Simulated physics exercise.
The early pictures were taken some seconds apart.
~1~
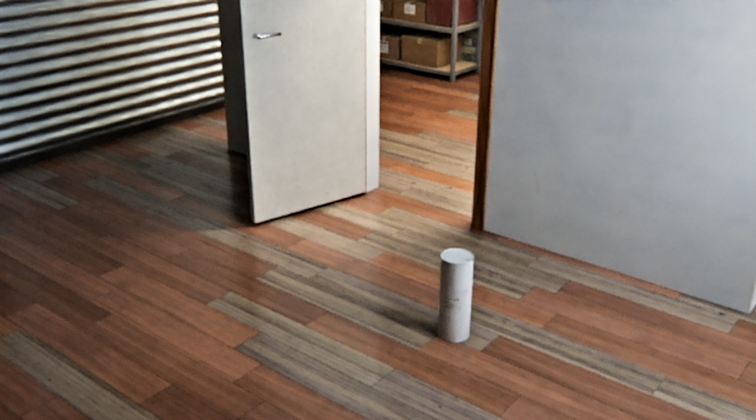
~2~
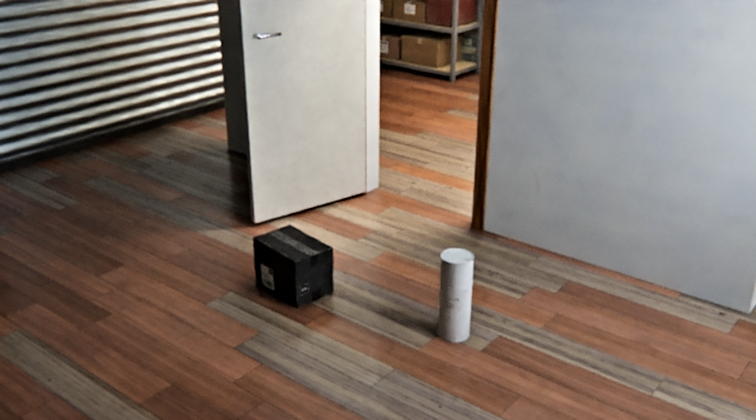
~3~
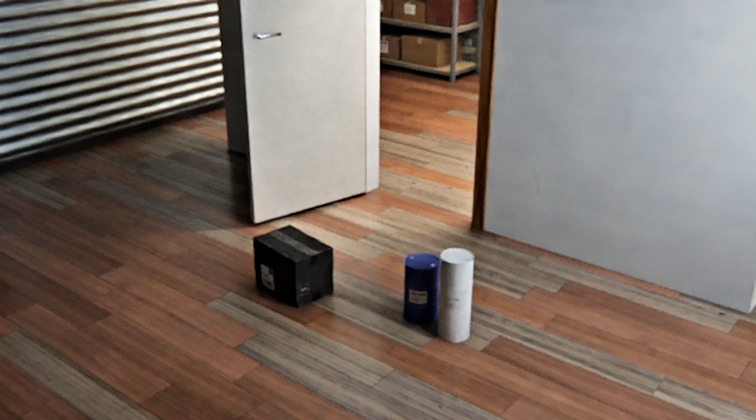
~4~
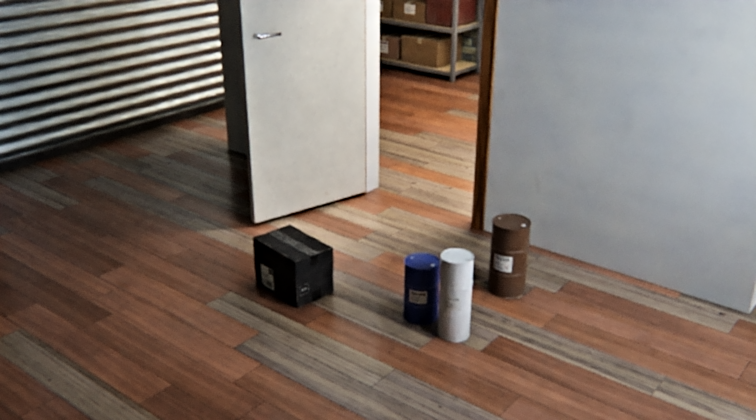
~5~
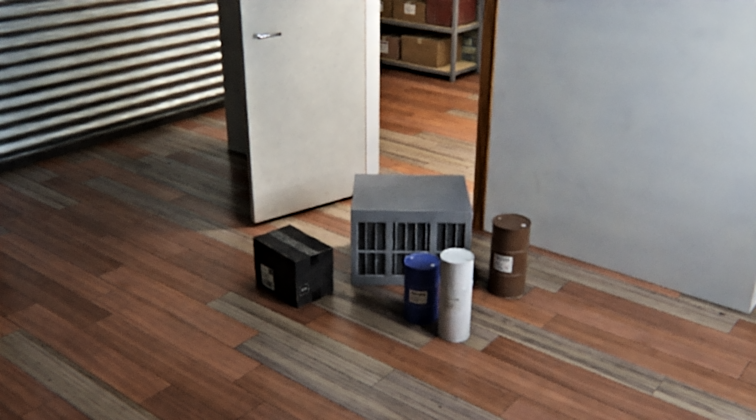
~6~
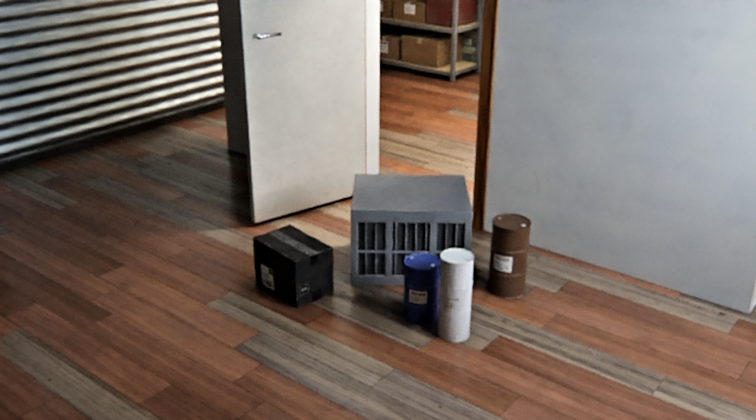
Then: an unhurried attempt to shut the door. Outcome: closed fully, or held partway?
The door is kept from its frame.
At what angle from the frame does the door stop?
Near 55° open.
Then, 0.40 s past the last view, open by 94°.
Then, 0.70 s past the last view, open by 77°.
Then, 1.00 s past the last view, open by 58°.
Finally, open by 55°; all 5 still in place. Final places as the last picture's camera would see them, grey chest near (411, 228).
